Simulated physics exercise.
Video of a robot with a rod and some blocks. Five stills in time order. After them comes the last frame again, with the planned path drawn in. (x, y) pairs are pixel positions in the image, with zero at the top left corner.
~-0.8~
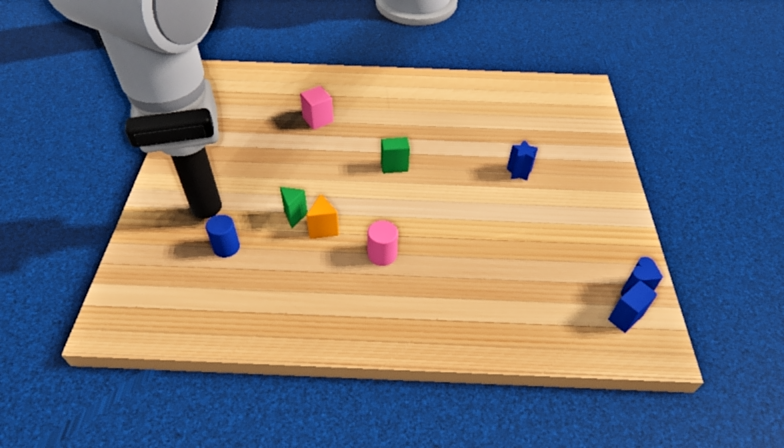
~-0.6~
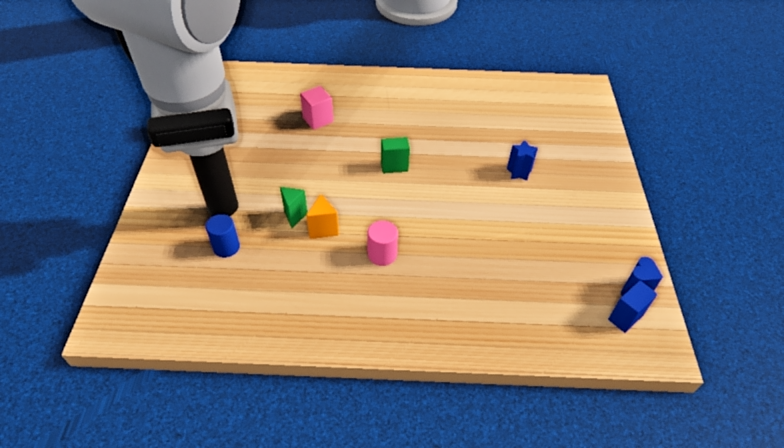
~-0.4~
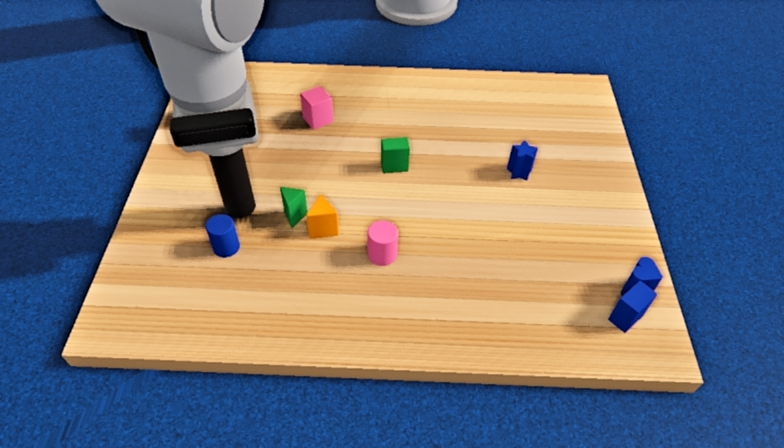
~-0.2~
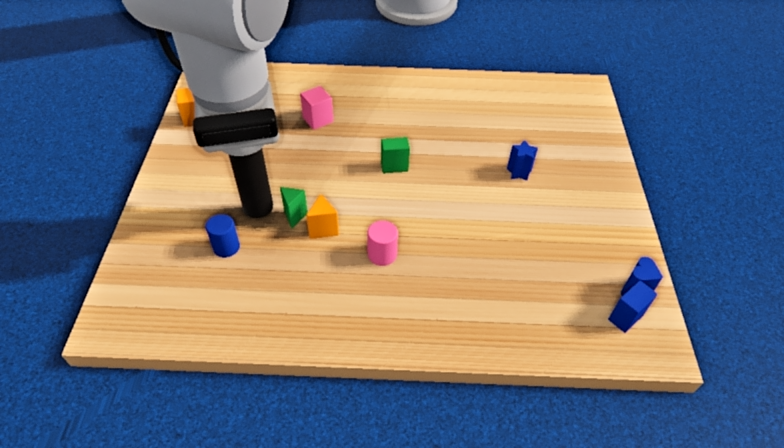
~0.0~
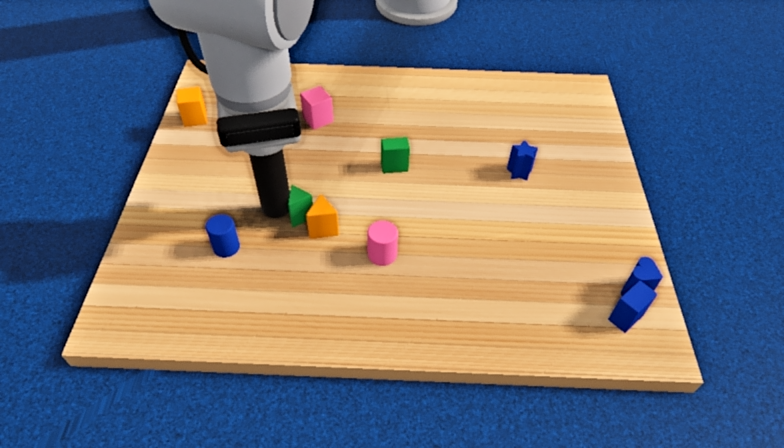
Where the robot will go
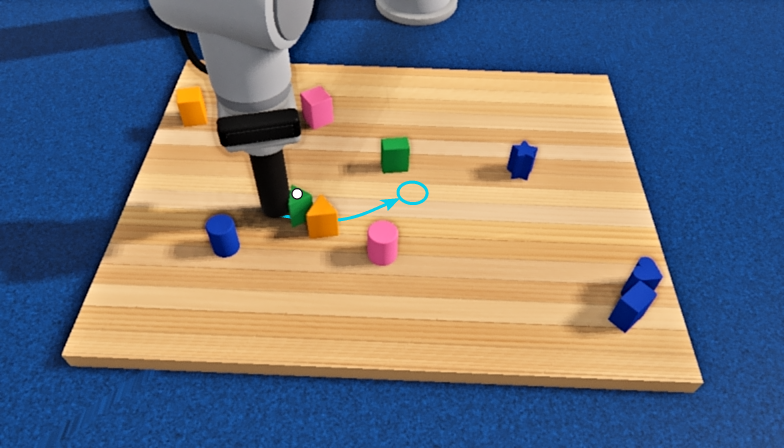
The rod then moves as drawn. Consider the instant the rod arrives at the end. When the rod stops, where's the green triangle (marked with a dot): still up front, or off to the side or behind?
The block gets away.
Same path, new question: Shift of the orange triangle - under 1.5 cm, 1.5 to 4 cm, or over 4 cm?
Distance: 1.5 to 4 cm.
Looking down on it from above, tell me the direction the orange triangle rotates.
The turn is clockwise.
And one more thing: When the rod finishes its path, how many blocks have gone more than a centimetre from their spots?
My forecast: 2.
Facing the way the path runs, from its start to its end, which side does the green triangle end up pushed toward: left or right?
The right-hand side.
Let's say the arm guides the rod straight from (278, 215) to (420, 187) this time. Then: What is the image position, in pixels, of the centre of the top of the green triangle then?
(379, 190)
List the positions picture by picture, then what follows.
In the first picture, lower end of the rod (207, 207), tops of blocks, green triangle (291, 193), orange triangle (321, 207), green oblong (395, 143).
In the second picture, rod (223, 207), blocks as before.
In the third picture, rod (241, 207), blocks as before.
In the fourth picture, rod (258, 207), blocks as before.
In the fifth picture, rod (277, 207), green triangle (297, 194), orange triangle (321, 207), green oblong (395, 143).
The drawn path runs from (278, 215) through (326, 221) and (372, 210) to (413, 193); the dot is on the green triangle.
The first path, step by step. One third of the way, rod (326, 212); green triangle (349, 197), turned 15° clockwise; orange triangle (339, 214), turned 50° clockwise.
Two thirds of the way, rod (373, 202); green triangle (396, 191), turned 30° clockwise; orange triangle (342, 215), turned 55° clockwise.
At the end, rod (413, 184); green triangle (412, 189), turned 70° clockwise; orange triangle (342, 215), turned 55° clockwise; green oblong not moved.
